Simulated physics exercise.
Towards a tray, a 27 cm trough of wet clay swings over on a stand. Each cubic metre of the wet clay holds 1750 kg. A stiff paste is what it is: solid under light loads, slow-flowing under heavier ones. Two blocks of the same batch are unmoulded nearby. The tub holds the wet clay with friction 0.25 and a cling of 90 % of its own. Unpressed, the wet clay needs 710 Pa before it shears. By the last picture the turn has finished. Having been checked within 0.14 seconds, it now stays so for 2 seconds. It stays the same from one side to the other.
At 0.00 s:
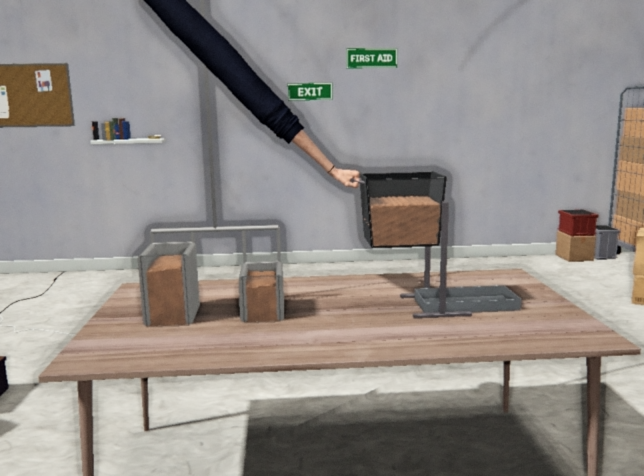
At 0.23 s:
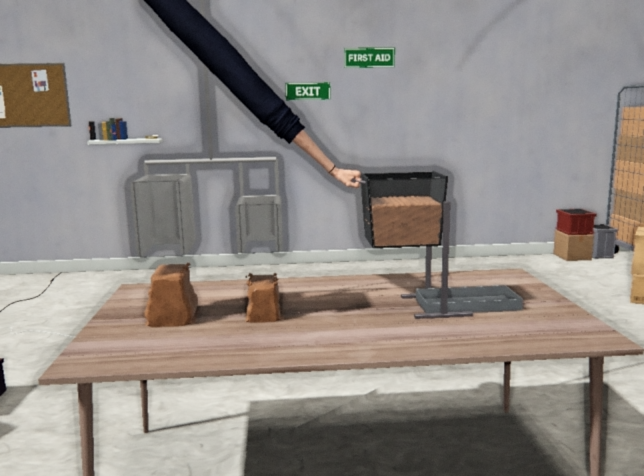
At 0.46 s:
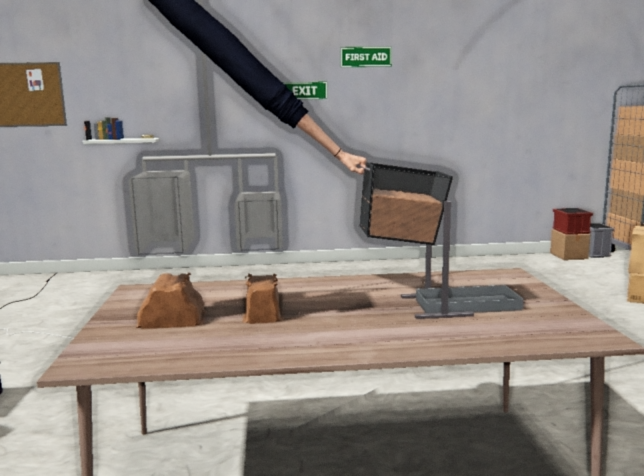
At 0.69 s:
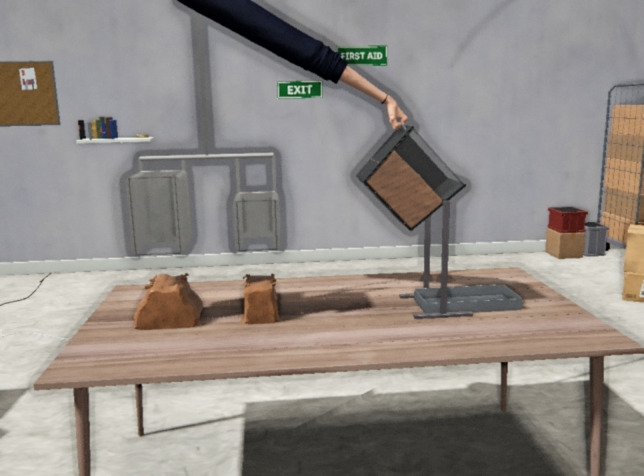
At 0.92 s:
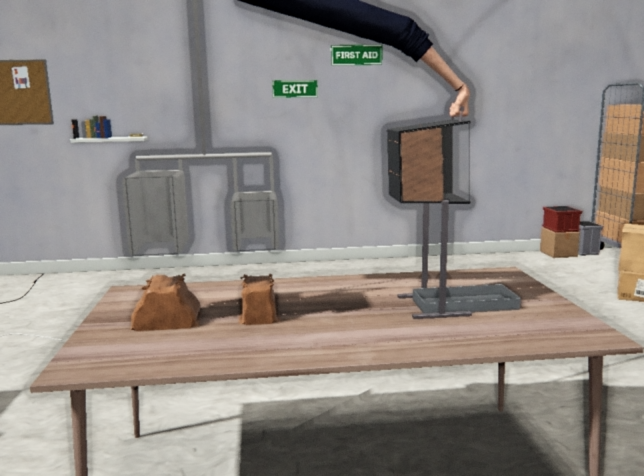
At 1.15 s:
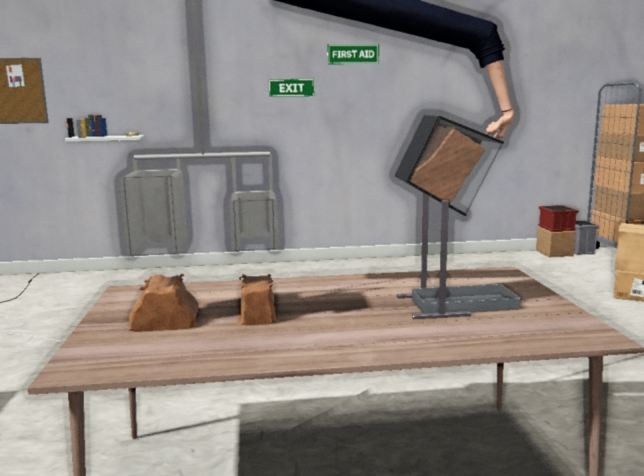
In a workshop, two unmoulded brown clay blocks slumping, the left one more, before an arm turns a clay-filled trough clockwise past upright.
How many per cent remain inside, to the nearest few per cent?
Roughly 8 per cent remains inside.
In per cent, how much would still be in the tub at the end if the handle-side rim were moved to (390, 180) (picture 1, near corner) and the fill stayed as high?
Some 8 per cent, I reckon.
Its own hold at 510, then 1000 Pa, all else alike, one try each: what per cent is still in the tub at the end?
In order: Around 10 % and around 12 %.
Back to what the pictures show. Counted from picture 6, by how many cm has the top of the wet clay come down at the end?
About 16 cm.
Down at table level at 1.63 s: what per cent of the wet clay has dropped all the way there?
I'd say about 65 per cent of it.
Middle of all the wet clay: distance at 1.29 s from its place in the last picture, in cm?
The distance comes to some 13 cm.
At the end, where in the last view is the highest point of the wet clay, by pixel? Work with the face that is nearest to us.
Close to pixel (415, 173).
By 1.29 s, the tub is at 116 degrees and holds 65 %.
By 1.46 s, the tub is at 116 degrees and holds 28 %.
By 1.63 s, the tub is at 116 degrees and holds 10 %.
By 1.80 s, the tub is at 116 degrees and holds 8 %.
By 3.15 s, at the end, the tub is at 116 degrees and holds 8 %.
